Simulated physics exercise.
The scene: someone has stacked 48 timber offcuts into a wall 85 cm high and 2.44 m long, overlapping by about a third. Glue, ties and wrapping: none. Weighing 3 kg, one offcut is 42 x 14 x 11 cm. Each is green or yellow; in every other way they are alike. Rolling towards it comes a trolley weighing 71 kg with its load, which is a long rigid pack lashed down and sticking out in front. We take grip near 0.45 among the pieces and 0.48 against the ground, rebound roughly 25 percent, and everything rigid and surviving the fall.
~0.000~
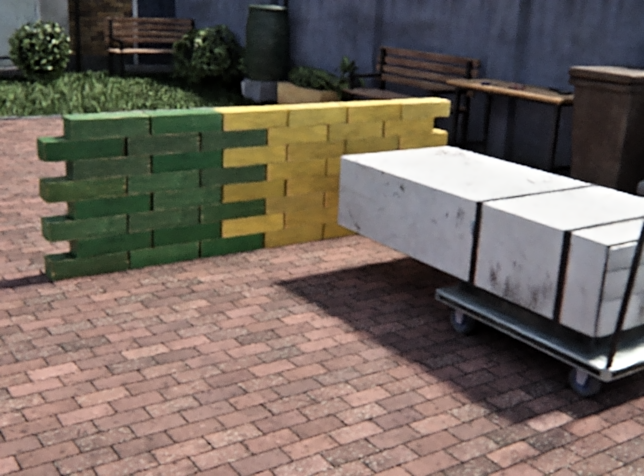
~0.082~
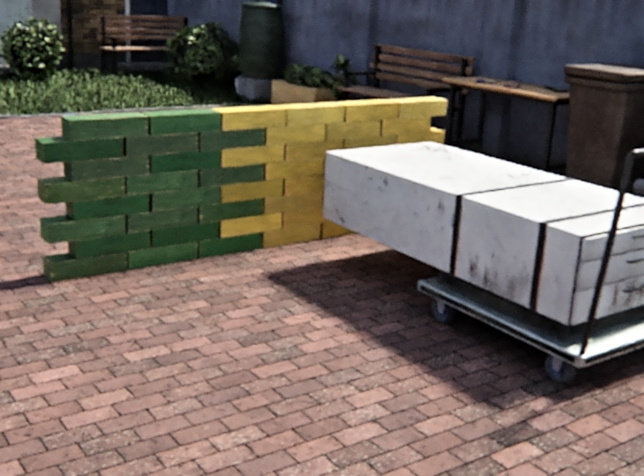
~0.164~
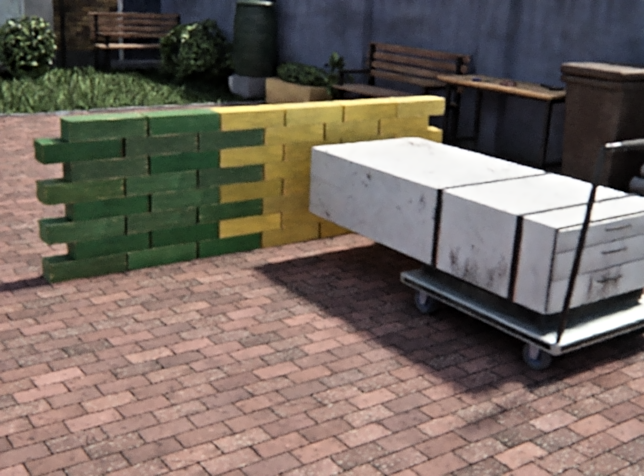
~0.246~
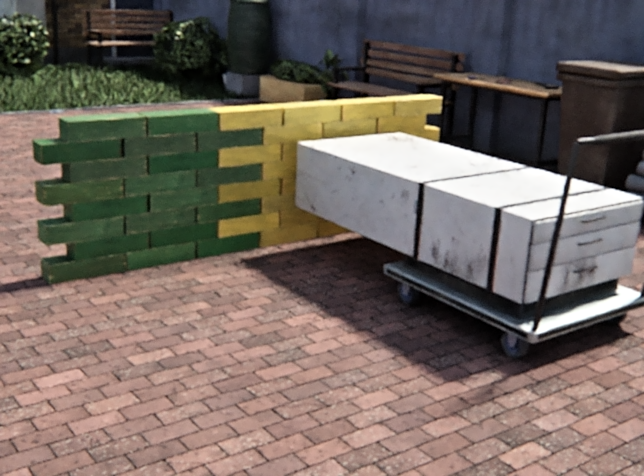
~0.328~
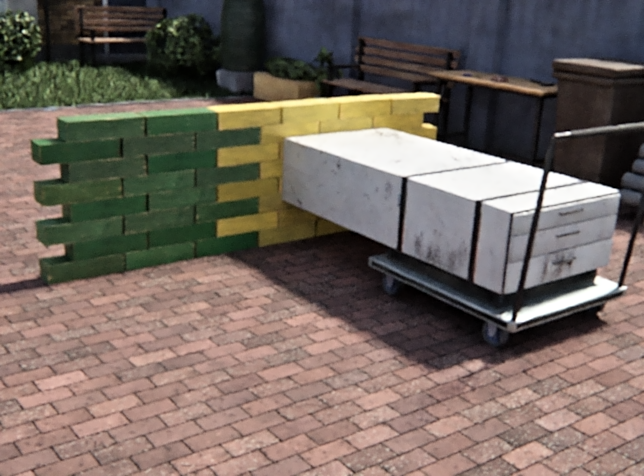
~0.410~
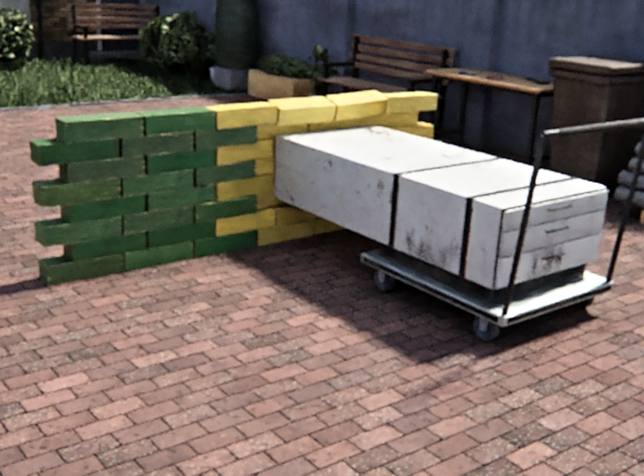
To begin with, a low wall of green and yellow blocks stands on brick paving, a long white load strapped to a trolley at its right. The trolley rolls leftward, bringing the load's front end up to the yellow part. Then it pushes in, and the yellow blocks shift and tilt slightly.
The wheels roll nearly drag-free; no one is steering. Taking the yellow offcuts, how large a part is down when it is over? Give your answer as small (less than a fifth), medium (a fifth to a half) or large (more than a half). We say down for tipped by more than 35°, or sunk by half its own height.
Large - more than a half.
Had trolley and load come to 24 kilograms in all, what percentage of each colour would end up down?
You'd get green at 0 and yellow at 0 per cent down.
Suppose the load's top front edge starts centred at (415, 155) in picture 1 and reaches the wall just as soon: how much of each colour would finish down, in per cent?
Result - green: 30%; yellow: 80%.
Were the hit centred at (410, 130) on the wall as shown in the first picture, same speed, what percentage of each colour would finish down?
Down at the end: Green 0%, yellow 50%.
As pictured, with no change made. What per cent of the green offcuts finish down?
For green, 30 per cent end down.
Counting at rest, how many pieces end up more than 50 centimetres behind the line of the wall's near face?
Roughly 20 pieces in all.
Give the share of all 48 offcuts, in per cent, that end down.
Near enough 60 per cent of them, I reckon.
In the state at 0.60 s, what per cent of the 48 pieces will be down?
5 %.
Around 0.60 s, load 18 cm past the wall's line, still rolling; 2 of the 28 yellow offcuts down (2 of 48 in all colours); top yellow offcut tipped 60°, 49 mm lower; top green offcut tipped 5°.
Around 0.86 s, load 28 cm past the wall's line, still rolling; 24 of the 28 yellow offcuts down (30 of 48 in all colours); top yellow offcut on its side; top green offcut tipped 39°.
Around 1.30 s, load 41 cm past the wall's line, still rolling; 24 of the 28 yellow offcuts down (30 of 48 in all colours); top yellow offcut on its side; top green offcut on its side.
Finally (4.2 s), load 60 cm past the wall's line, stopped; 24 of the 28 yellow offcuts down (30 of 48 in all colours); top yellow offcut on its side; top green offcut upside down. That is 86 per cent. Seen by the last camera, middles, top yellow offcut near (311, 106), top green offcut near (17, 237).
